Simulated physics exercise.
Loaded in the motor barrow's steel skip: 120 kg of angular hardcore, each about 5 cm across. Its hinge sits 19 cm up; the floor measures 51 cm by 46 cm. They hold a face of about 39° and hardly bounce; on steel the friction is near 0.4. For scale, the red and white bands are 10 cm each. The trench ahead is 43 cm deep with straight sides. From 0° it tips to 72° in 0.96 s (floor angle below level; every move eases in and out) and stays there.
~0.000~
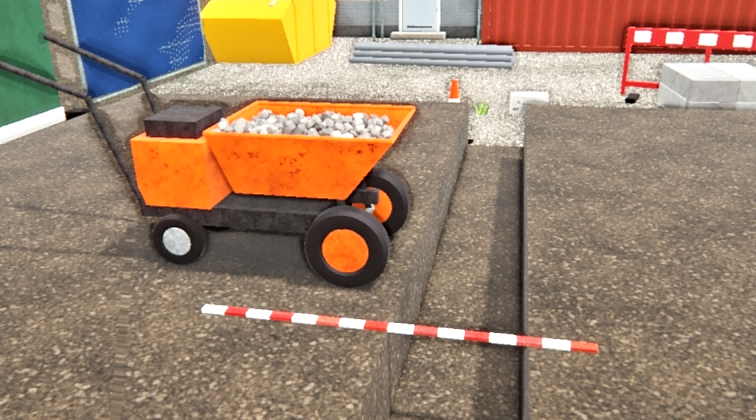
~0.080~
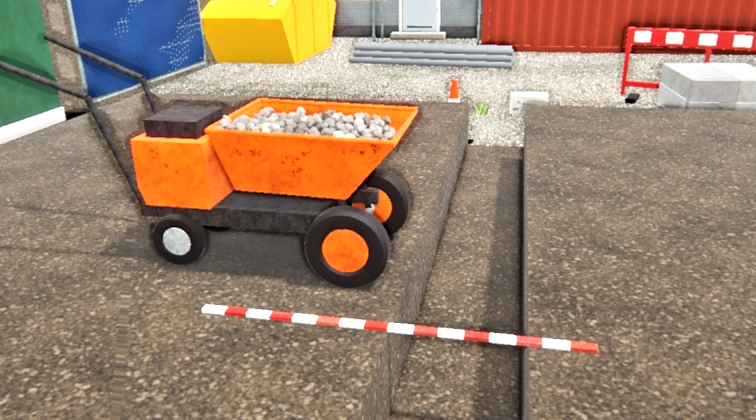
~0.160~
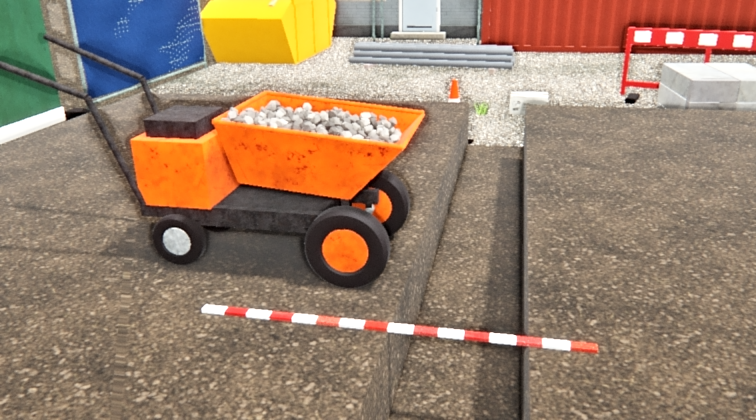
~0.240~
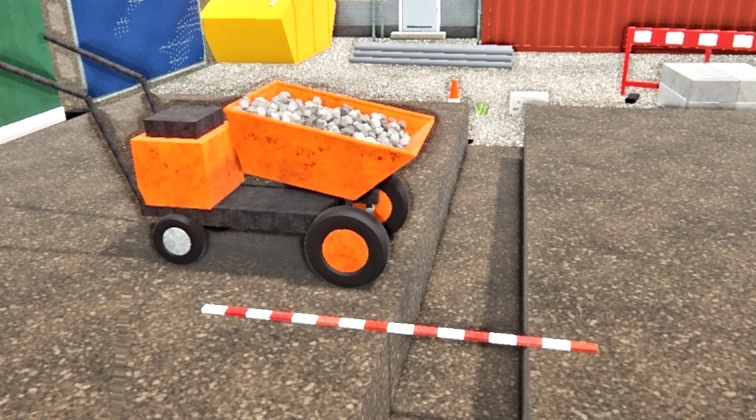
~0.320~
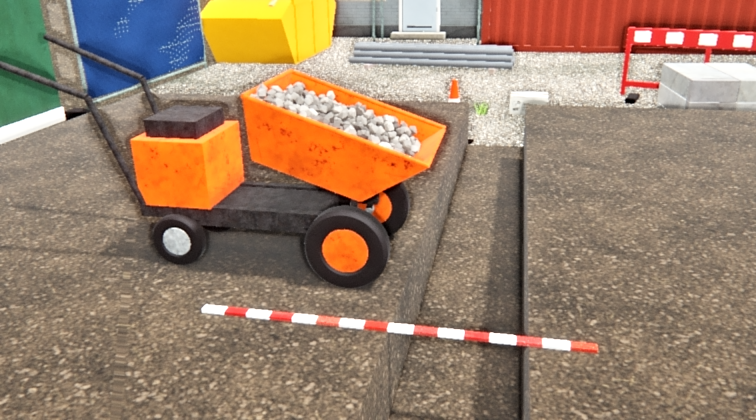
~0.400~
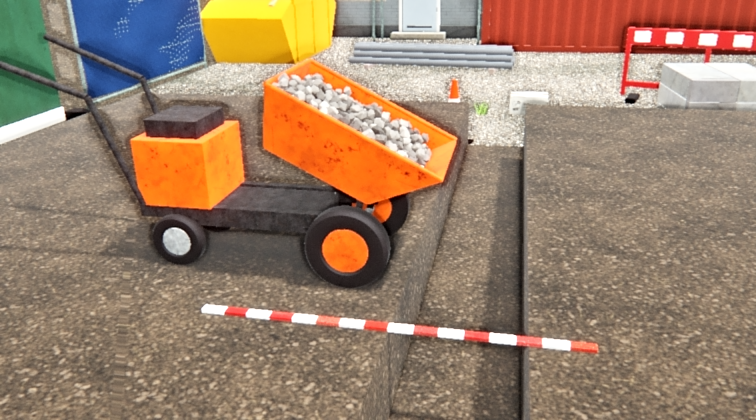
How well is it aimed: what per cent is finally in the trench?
Some 87 per cent of it.
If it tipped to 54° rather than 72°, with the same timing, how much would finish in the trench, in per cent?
In that case some 20 per cent.
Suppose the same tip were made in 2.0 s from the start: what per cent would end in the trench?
In that case some 95 per cent.
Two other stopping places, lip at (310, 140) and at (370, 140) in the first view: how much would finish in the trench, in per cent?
About 100 and 100 per cent.
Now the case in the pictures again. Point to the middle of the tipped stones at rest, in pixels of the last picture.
Near (495, 334).
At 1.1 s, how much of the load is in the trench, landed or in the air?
Some 25 per cent.
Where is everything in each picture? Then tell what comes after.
Lip at (392, 142), floor tilted 0°, highest stones at (299, 119), in the first frame.
Lip at (395, 144), floor tilted 1°, highest stones at (290, 117); the stones move at 0.3 m/s on average, in the second frame.
The skip is at 5°, its lip at (403, 148); the top of the load is at (285, 111); the stones move at 0.5 m/s on average, in the third frame.
Lip at (415, 155), floor tilted 11°, highest stones at (284, 101); the stones move at 0.7 m/s on average, in the fourth frame.
Lip at (428, 166), floor tilted 19°, highest stones at (295, 91); the stones move at 0.8 m/s on average, in the fifth frame.
The skip is at 27°, its lip at (442, 180); the top of the load is at (312, 82); the stones move at 0.9 m/s on average, in the sixth frame.
After 0.7 s the floor is at 61°; 100 % in the skip; the foremost stones are at (468, 216).
After 1.1 s the floor is at 72°; 68 % in the skip, 27 % in the trench, 5 % past the trench; the foremost stones are at (556, 271).
After 1.4 s the floor is at 72°; 33 % in the skip, 54 % in the trench, 13 % past the trench; the foremost stones are at (644, 276).
After 3.4 s the floor is at 72°; 0 % in the skip, 87 % in the trench, 13 % past the trench; the foremost stones are at (674, 276).
